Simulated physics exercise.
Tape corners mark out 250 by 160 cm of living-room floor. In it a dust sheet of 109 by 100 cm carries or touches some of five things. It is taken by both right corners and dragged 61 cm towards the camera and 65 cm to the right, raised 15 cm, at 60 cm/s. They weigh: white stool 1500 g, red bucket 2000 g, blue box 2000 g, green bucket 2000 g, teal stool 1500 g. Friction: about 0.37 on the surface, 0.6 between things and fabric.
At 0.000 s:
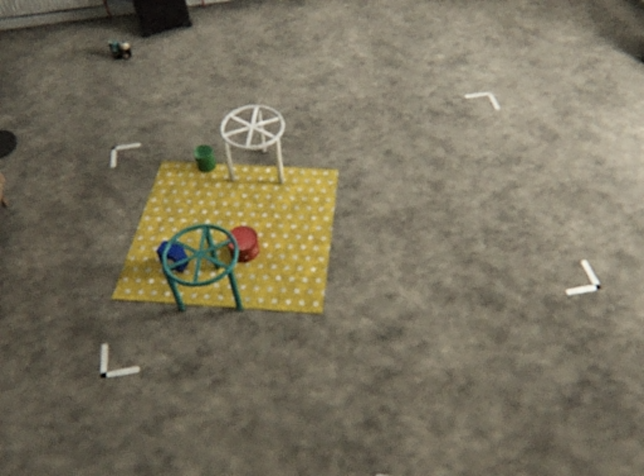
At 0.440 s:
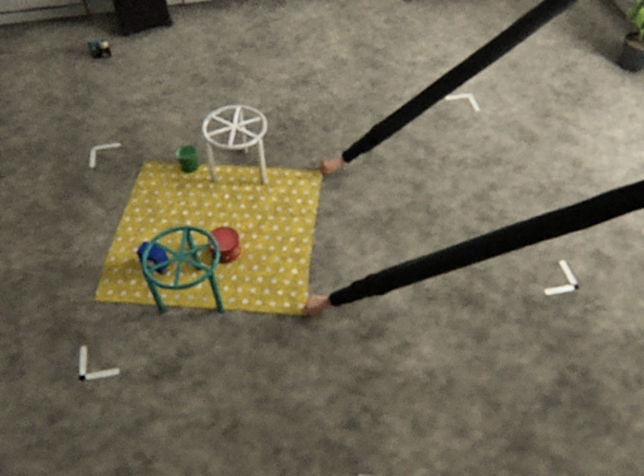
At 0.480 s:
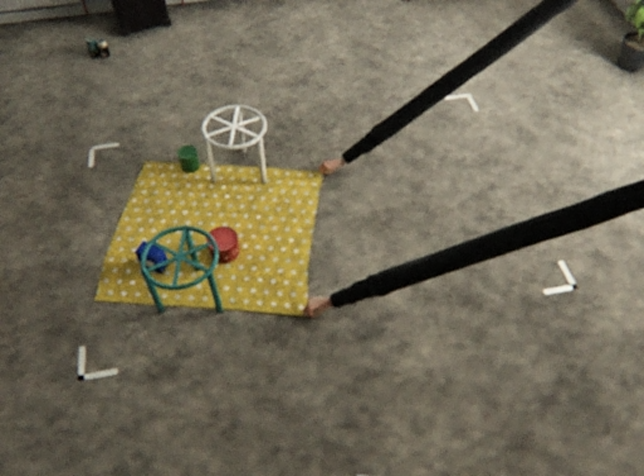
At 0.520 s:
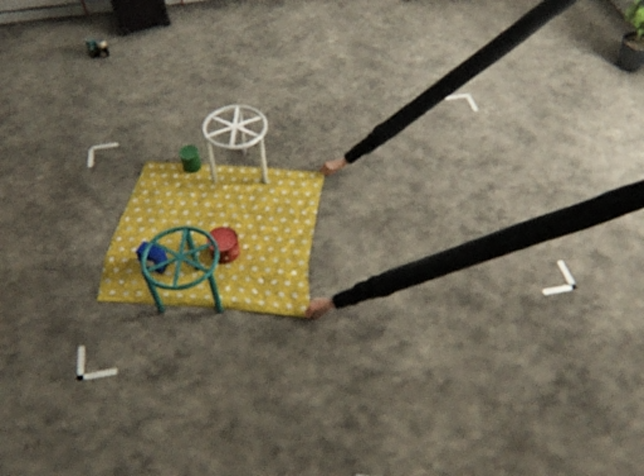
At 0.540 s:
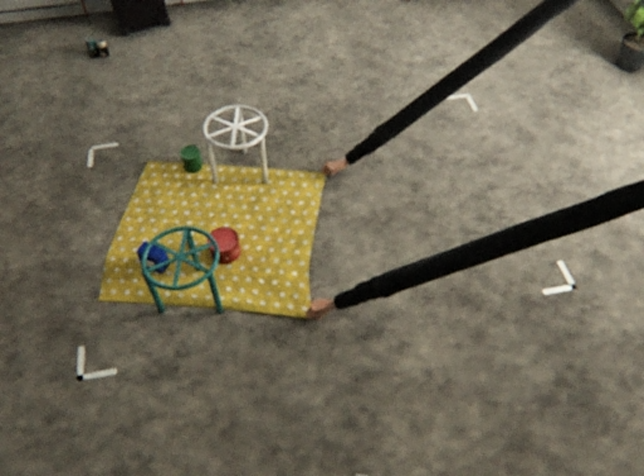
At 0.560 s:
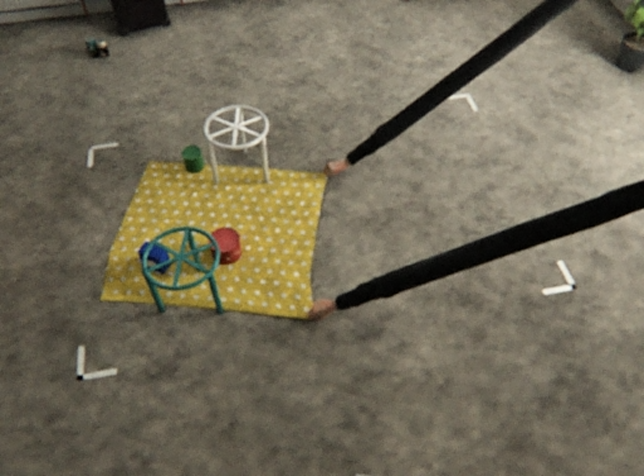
In the video, two long black-sleeved arms reach in from the right, take both right corners of a yellow dotted sheet holding buckets and a blue object beside white and teal stools, and drag it very slightly right.
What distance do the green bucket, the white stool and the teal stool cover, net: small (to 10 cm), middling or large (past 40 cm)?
The green bucket travels a long way, the white stool ends far away, the teal stool travels a long way.
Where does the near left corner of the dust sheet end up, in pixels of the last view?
At about (249, 374).
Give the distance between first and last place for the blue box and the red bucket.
Blue box 90 cm, red bucket 90 cm.
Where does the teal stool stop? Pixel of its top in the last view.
At about (253, 361).
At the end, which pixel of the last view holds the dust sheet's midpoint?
Around (362, 297).
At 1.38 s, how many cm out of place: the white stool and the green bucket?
About: White stool 25 cm, green bucket 50 cm.
By 1.0 s, middle of the dust sheet at (258, 246); green bucket 30 cm off its start, white stool 16 cm off its start, teal stool 14 cm off its start.
By 1.4 s, middle of the dust sheet at (296, 263); green bucket 54 cm off its start, teal stool 29 cm off its start, white stool 27 cm off its start.
By 1.8 s, middle of the dust sheet at (339, 284); green bucket 80 cm off its start at (302, 195), teal stool 51 cm off its start at (269, 301), white stool 39 cm off its start at (292, 150).
By 2.2 s, middle of the dust sheet at (362, 297); green bucket 94 cm off its start, teal stool 62 cm off its start, white stool 52 cm off its start.
By 2.8 s, middle of the dust sheet at (362, 297); green bucket 94 cm off its start at (323, 208), teal stool 55 cm off its start at (253, 361), white stool 52 cm off its start at (312, 160), red bucket 93 cm off its start at (381, 312).
